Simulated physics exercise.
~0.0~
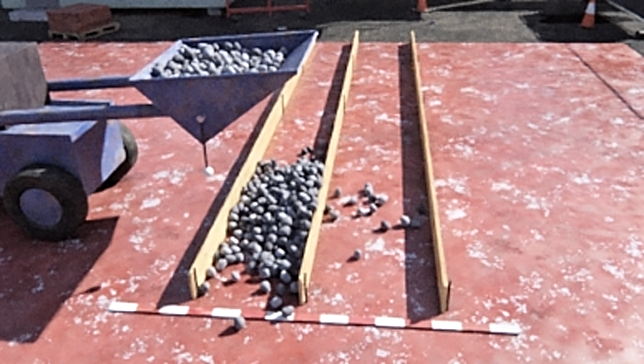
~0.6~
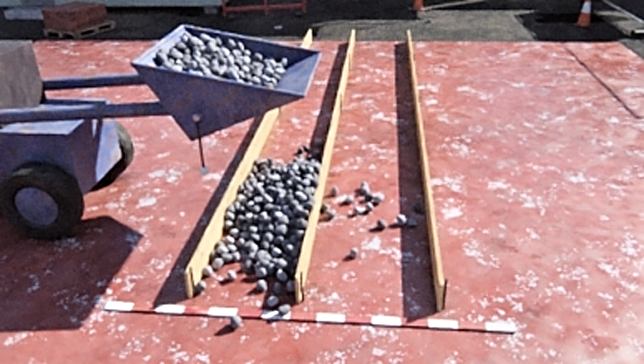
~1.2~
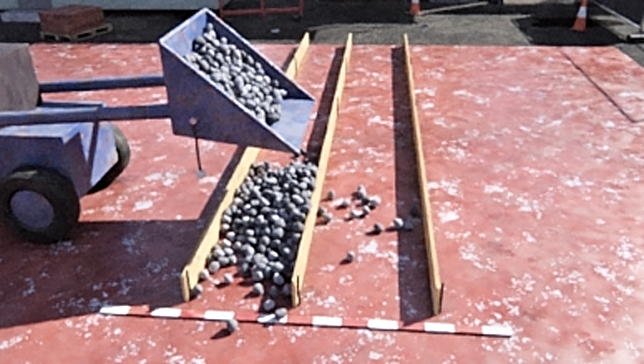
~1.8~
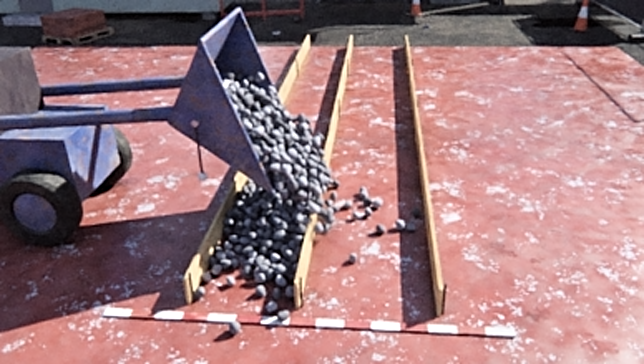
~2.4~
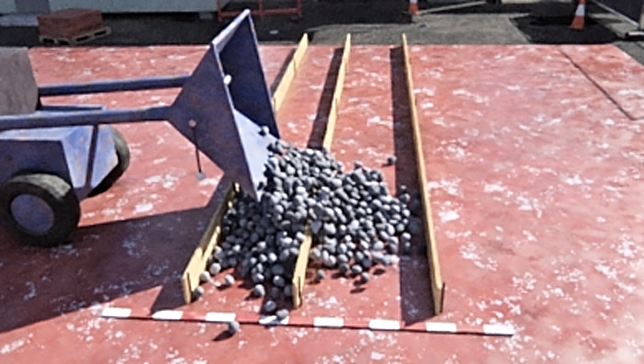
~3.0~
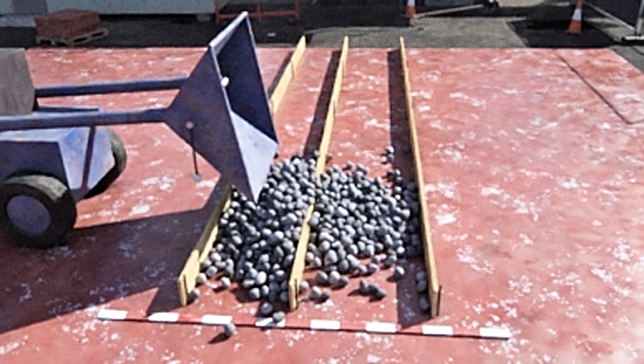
Blue loader bucket tipping grey stones onto an existing pile between wooden planks, the stones spilling rightward and settling across both bays.
